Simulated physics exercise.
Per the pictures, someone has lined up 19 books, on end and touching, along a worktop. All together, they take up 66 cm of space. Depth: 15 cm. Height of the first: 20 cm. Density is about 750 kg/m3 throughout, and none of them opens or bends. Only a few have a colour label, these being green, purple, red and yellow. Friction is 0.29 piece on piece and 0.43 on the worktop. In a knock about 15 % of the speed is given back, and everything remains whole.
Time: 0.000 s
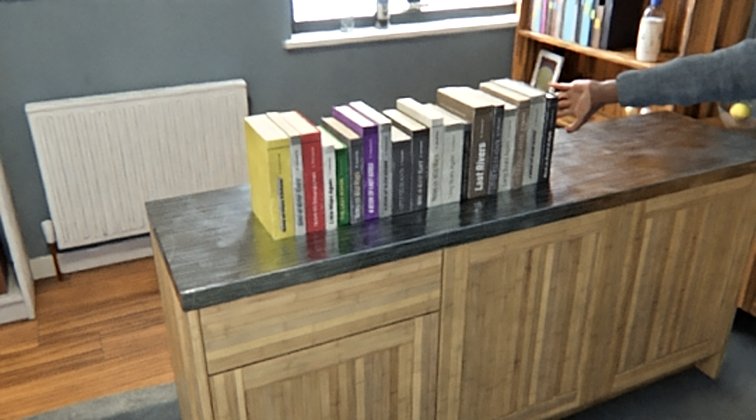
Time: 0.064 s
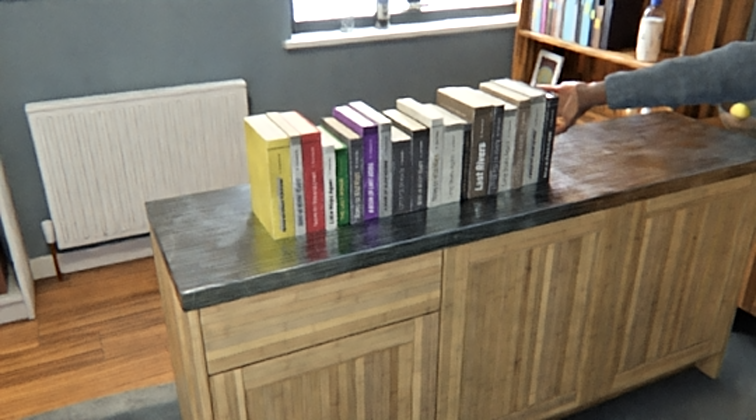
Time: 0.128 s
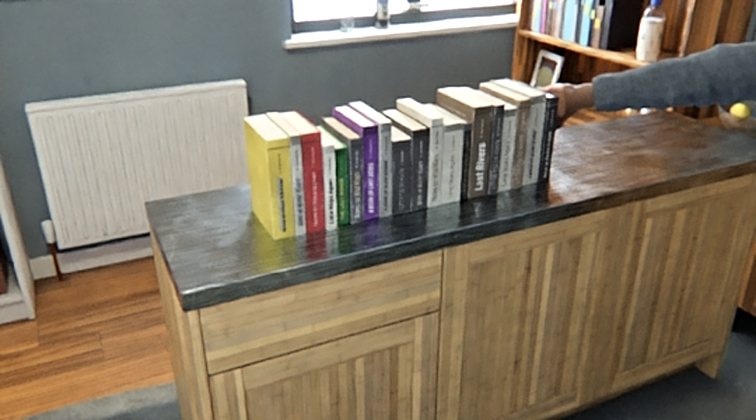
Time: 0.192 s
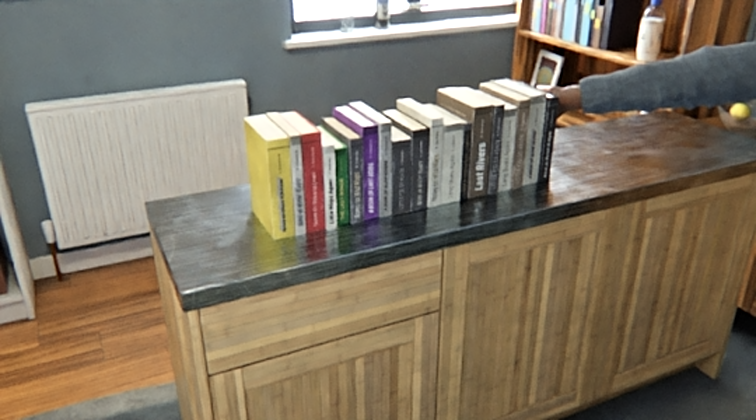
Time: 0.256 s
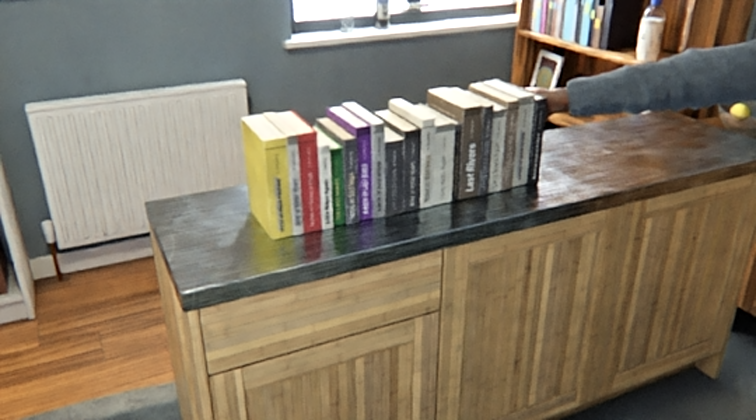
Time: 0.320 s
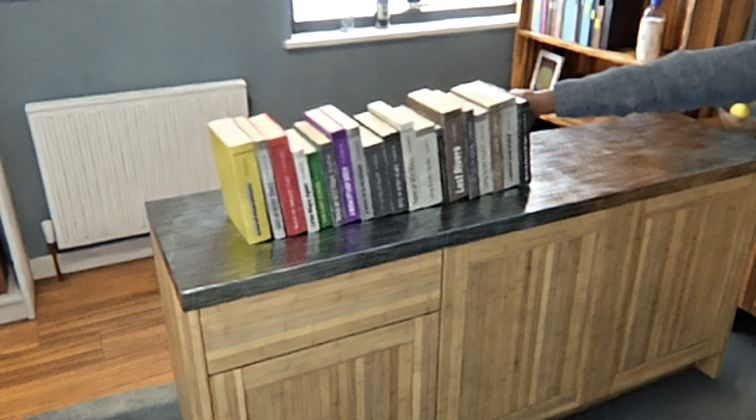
A hand reaching in from the right and pushing a row of upright books leftward along a dark worktop, the books leaning left.
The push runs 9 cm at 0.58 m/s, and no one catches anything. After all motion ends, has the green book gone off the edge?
It keeps its perch.
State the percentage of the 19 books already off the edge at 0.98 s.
At that moment 5 per cent.
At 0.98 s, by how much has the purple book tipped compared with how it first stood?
Roughly 40°.
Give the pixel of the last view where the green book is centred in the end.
It finishes near pixel (242, 202) of the last picture.
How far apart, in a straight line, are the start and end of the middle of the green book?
It ends around 20 cm from its start.
By 0.42 s, none of the 19 books off the edge, 19 disturbed; green book tilted 22°; yellow book tilted 33°.
By 0.98 s, 1 of the 19 books off the edge; green book tilted 51°; red book upside down.
When it is over (1.4 s), 3 of the 19 books off the edge; green book tilted 58°; yellow book on its side; red book tilted 73°, 80 cm lower. In pixels of the last frame, middles, green book near (242, 202).
